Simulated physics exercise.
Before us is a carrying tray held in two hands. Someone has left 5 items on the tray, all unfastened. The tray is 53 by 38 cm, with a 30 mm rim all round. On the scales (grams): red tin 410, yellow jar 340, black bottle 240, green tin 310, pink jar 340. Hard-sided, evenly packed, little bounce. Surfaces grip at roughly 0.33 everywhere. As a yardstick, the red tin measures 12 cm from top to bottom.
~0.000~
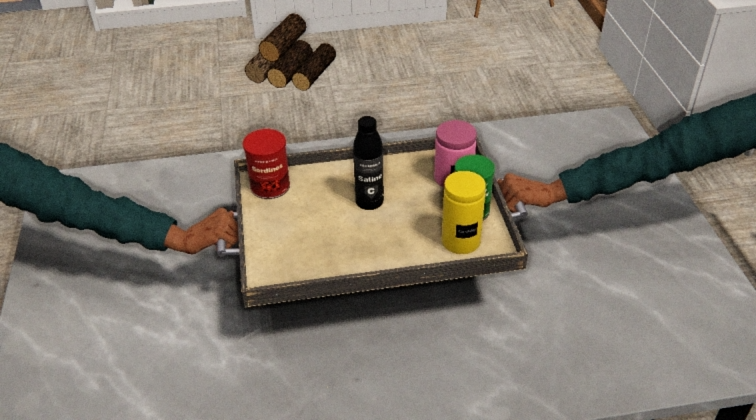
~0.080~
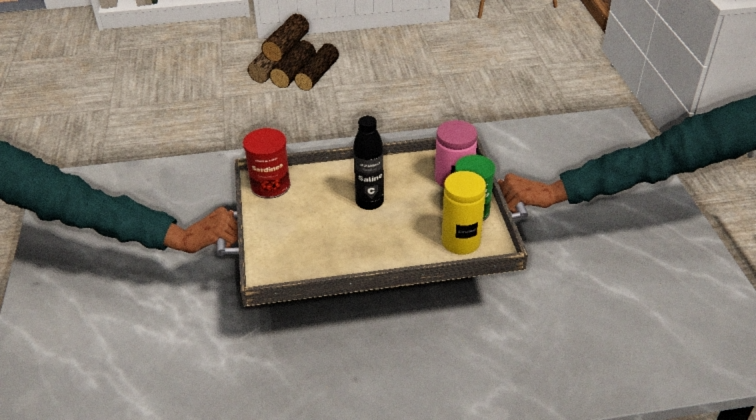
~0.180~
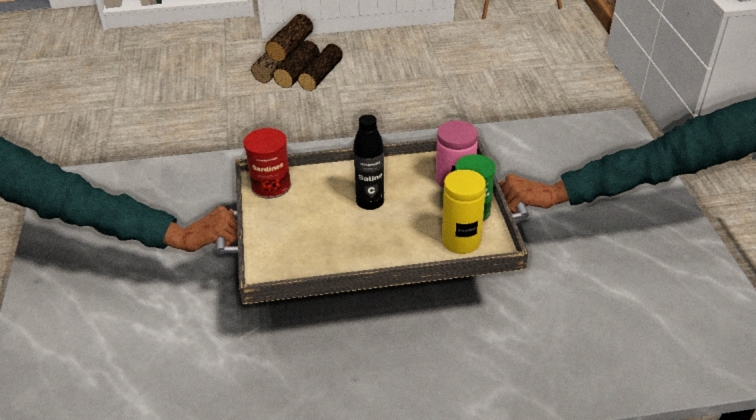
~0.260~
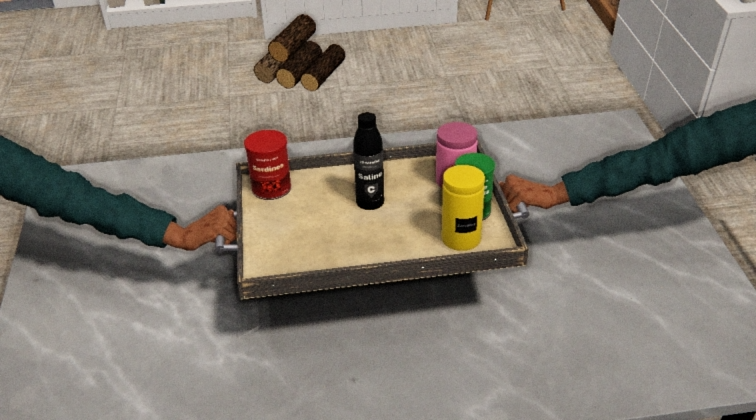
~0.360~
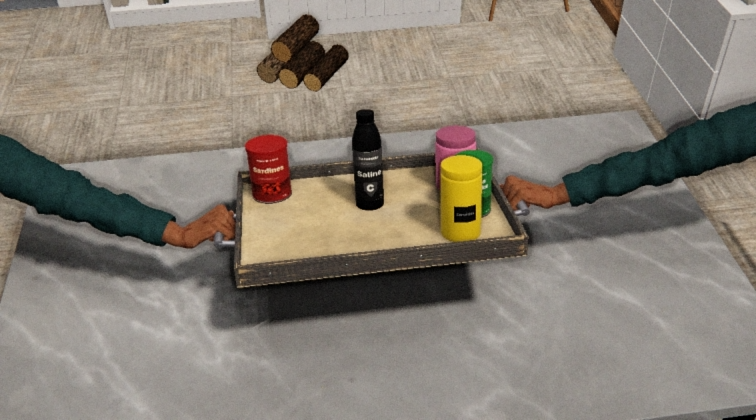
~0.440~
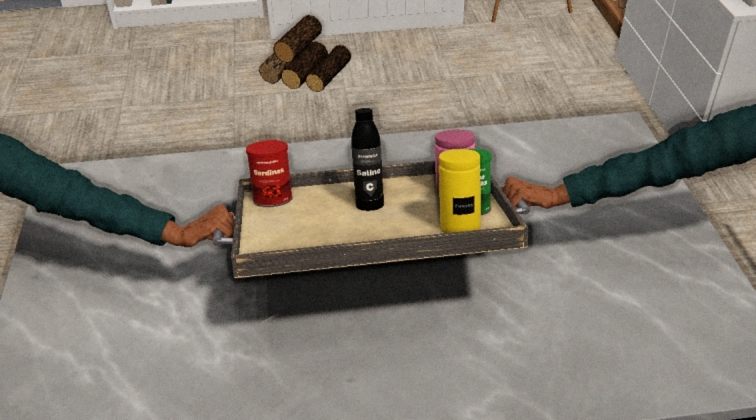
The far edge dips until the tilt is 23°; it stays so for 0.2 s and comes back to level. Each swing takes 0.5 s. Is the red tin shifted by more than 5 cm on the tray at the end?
The red tin holds its spot.
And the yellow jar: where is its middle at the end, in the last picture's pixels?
Near (440, 171).
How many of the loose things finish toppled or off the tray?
1 of them.
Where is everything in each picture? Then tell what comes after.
The first frame shows tray level; red tin (267, 164); yellow jar (463, 213).
The second frame shows tray level; pink jar (456, 155).
The third frame shows tilt 1°, far edge down; yellow jar (463, 212); black bottle (369, 162).
The fourth frame shows tilt 5°, far edge down; pink jar (456, 157).
The fifth frame shows tilt 12°, far edge down; yellow jar (461, 199); black bottle (368, 160).
The sixth frame shows tilt 18°, far edge down; red tin (270, 174).
After 0.74 s, tilt 23°, far edge down; red tin slid 2 cm near (270, 175); black bottle tipped 57° from how it sat; yellow jar slid 6 cm.
After 0.94 s, tilt 19°, far edge down; black bottle now off the tray; red tin slid 2 cm near (270, 172); yellow jar slid 12 cm.
At rest (1.8 s), off the tray, black bottle; not toppled but over 5 cm from the start, yellow jar, green tin and pink jar; the last one in place, give or take 5 cm. In the last view, red tin near (268, 156).
